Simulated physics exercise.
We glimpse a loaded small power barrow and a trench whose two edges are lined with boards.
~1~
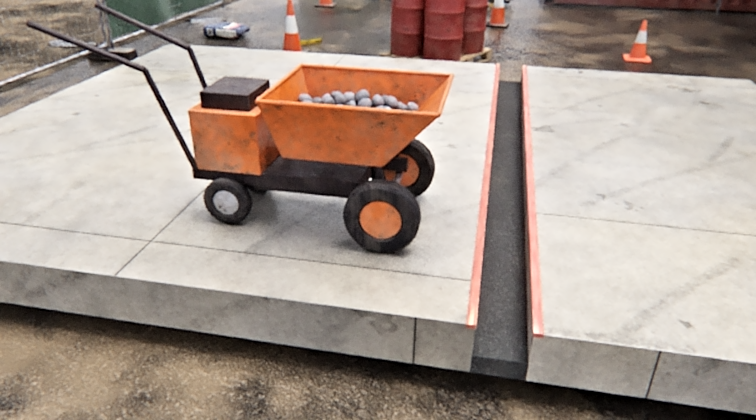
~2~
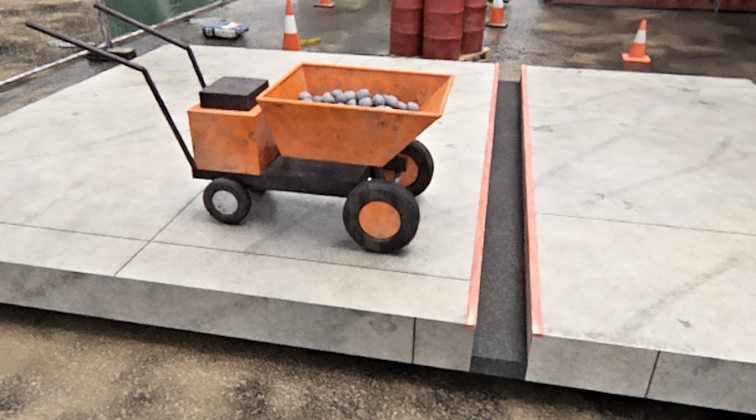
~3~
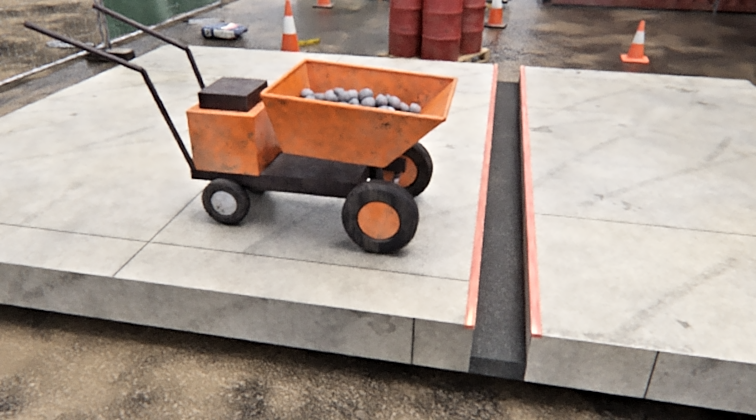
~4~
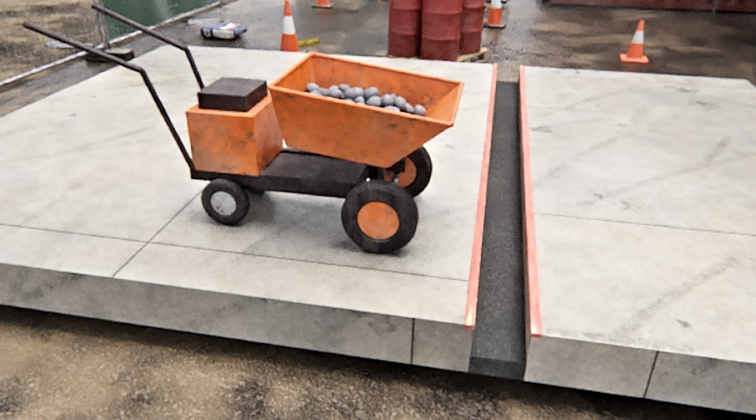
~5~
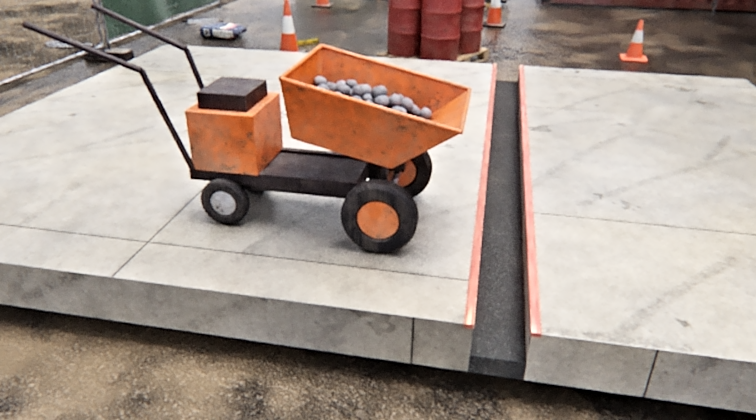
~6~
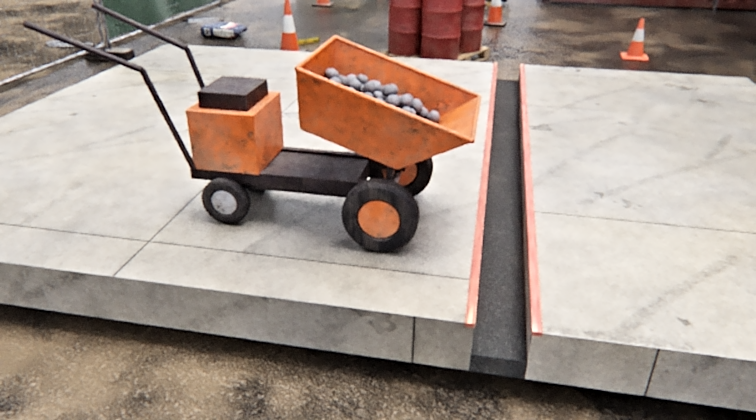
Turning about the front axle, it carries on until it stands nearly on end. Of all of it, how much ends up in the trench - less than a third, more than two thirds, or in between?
What ends in the trench is going to be one-third to two-thirds of the load.
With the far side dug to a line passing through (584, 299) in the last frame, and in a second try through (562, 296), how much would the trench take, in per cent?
The first case gives around 100 percent, and the second around 90 percent.
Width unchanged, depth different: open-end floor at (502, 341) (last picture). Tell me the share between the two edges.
I'd put it at some 30 in a hundred.
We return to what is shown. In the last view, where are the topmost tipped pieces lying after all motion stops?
Around (535, 220).
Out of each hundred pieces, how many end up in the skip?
It comes to 25 per cent or so.
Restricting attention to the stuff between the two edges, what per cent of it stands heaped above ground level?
5 in a hundred.
Shortly afterwards, skip tipped steeply; the whole lot in the skip.
Next, skip tipped right over; near two thirds in the skip; near a quarter in or heaped over the trench; a little beyond it.
Some moments later, skip tipped right over; near a quarter in the skip; near half in or heaped over the trench; near a quarter beyond it.
In the end, skip tipped right over; near a quarter in the skip; near half in or heaped over the trench; near a quarter beyond it.
